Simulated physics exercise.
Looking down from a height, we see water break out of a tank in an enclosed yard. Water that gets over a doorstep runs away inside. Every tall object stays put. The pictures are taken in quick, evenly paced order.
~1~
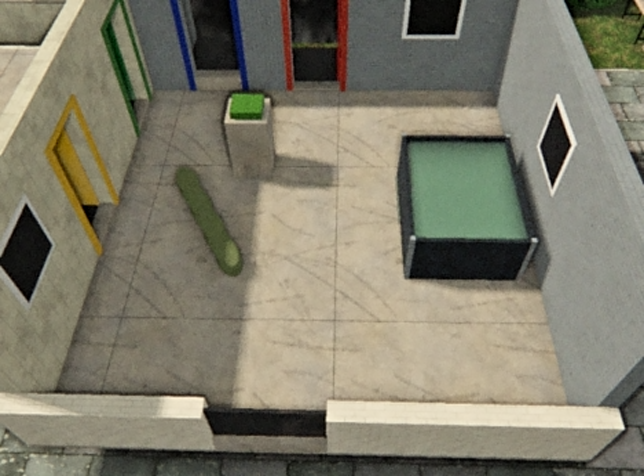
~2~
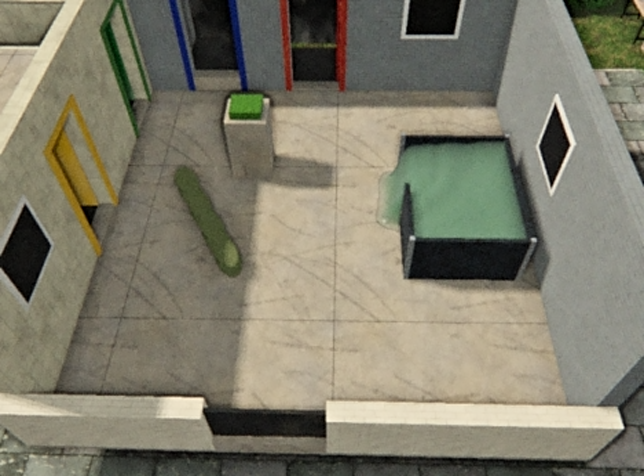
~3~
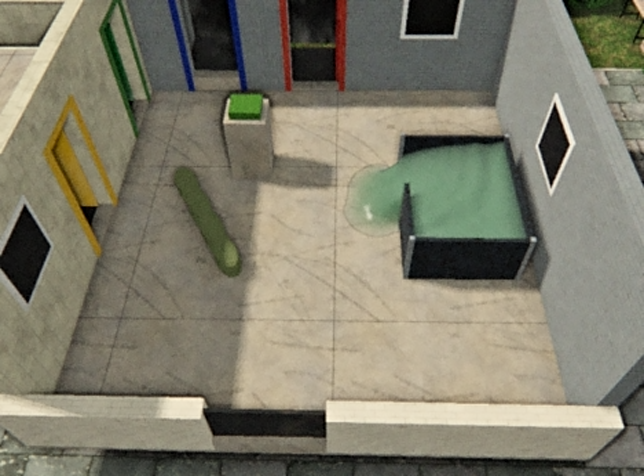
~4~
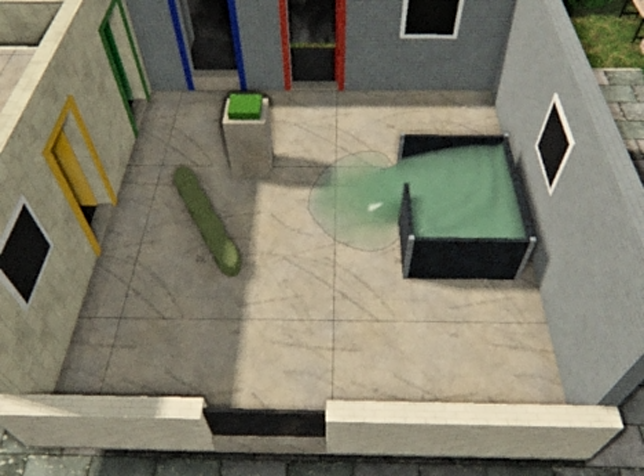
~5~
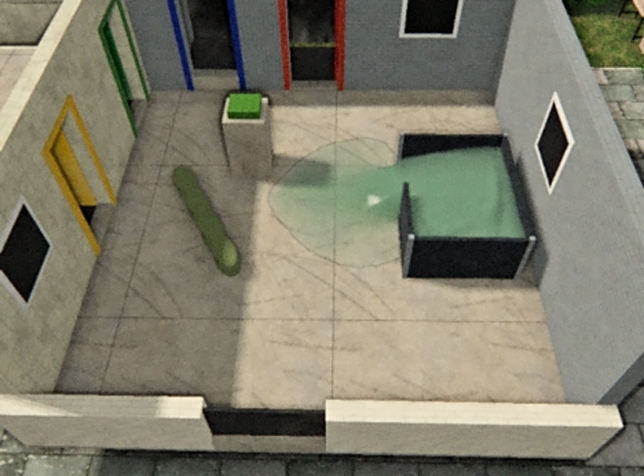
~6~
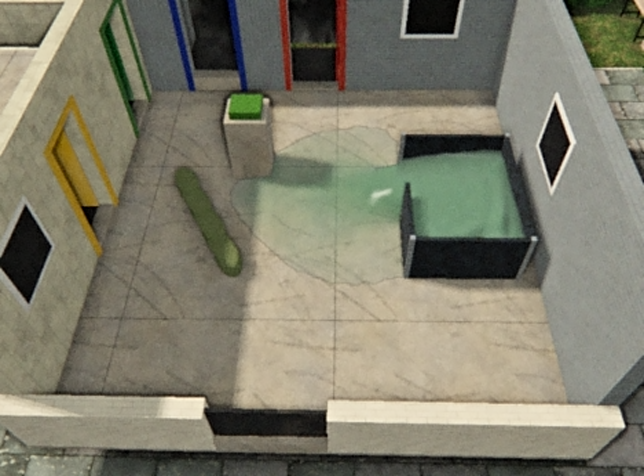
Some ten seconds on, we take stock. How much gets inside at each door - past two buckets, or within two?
At the end, the red door will let in too much; the green door will let in too much; the blue door will let in an allowed amount; the yellow door will let in an allowed amount.
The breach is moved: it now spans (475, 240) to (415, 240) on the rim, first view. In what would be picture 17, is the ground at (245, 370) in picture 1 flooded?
Verdict: Awash.
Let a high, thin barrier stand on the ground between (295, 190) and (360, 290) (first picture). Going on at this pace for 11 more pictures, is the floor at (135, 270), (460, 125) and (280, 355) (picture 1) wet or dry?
Log, spots one to three: Spared; spared; spared.
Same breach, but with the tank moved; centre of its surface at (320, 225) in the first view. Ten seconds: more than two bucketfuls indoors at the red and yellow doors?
Checking both: Red door remains within limits, yellow door surpasses the limit.
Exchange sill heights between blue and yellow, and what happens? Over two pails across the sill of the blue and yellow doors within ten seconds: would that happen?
Blue: Above the mark; yellow: Below the mark.
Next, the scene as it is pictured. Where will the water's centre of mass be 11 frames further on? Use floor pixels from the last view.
It's close to (344, 194).
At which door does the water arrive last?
Answer - the one in yellow.
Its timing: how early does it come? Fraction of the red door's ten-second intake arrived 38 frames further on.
The figure is near 60 per cent.
A moment on, water covers 30 % of the floor; the red door not reached, the green door not reached, the blue door not reached, the yellow door not reached.
Next, water covers 40 % of the floor; the red door under two buckets in, the green door wet at the sill, nothing in, the blue door wet at the sill, nothing in, the yellow door not reached.
Then, water covers 50 % of the floor; the red door over two buckets in, the green door over two buckets in, the blue door wet at the sill, nothing in, the yellow door not reached.
Later, water covers 80 % of the floor; the red door over two buckets in, the green door far over two buckets in, the blue door wet at the sill, nothing in, the yellow door wet at the sill, nothing in.
In the end, water covers 90 % of the floor; the red door far over two buckets in, the green door far over two buckets in, the blue door wet at the sill, nothing in, the yellow door wet at the sill, nothing in.
